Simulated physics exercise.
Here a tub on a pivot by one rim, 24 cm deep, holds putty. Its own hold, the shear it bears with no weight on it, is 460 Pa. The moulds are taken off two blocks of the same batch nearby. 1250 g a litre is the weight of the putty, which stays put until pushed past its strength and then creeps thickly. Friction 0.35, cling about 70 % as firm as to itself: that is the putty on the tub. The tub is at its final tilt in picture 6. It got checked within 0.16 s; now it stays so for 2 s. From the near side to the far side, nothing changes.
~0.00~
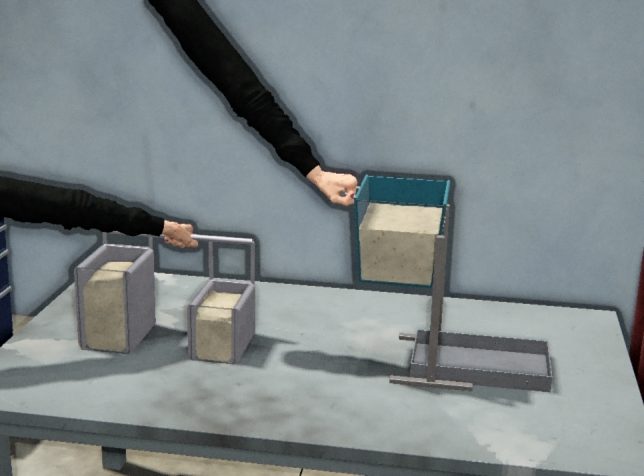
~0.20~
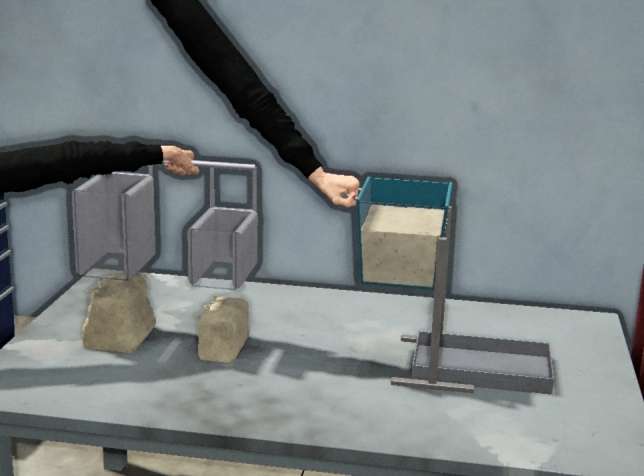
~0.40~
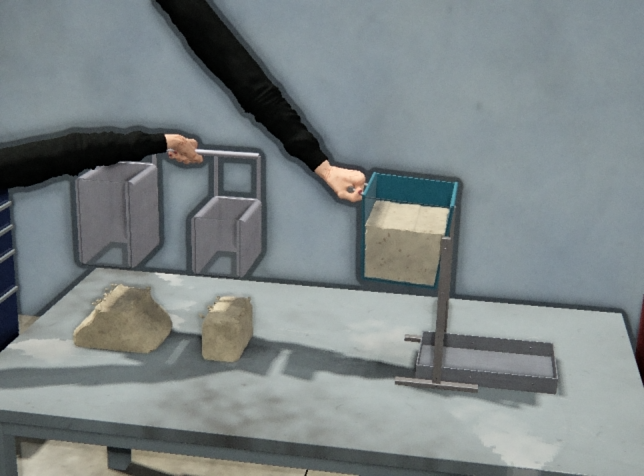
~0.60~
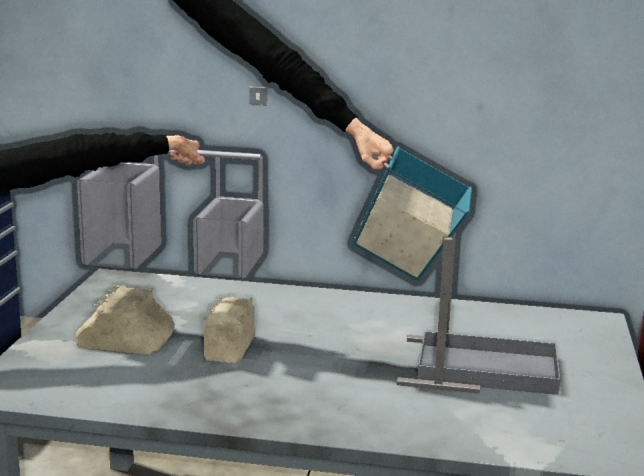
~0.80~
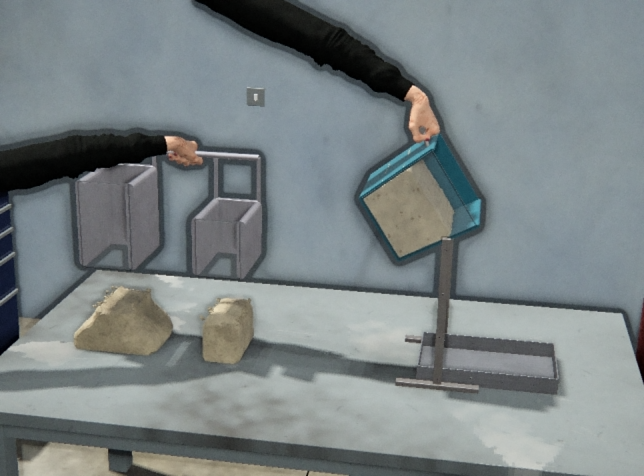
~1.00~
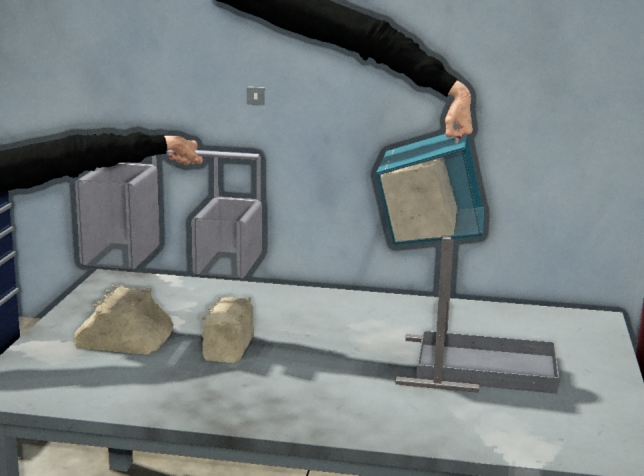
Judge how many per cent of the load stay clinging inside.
I would put it at about 100 percent.
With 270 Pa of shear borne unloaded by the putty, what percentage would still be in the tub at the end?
About 85 per cent.
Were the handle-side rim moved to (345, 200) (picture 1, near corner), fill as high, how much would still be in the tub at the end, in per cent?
That would leave about 100 % in the tub.
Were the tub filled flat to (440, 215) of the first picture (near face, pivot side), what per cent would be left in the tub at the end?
Around 100 per cent.
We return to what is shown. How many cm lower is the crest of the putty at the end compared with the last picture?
About 3 cm.
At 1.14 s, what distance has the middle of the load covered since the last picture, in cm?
Measured shift, roughly 1 cm.
After 1.14 s, the tub is at 75 degrees and holds 100 %.
After 1.31 s, the tub is at 75 degrees and holds 100 %.
After 1.48 s, the tub is at 75 degrees and holds 100 %.
After 1.65 s, the tub is at 75 degrees and holds 100 %.
After 3.00 s, the tub is at 75 degrees and holds 100 %.
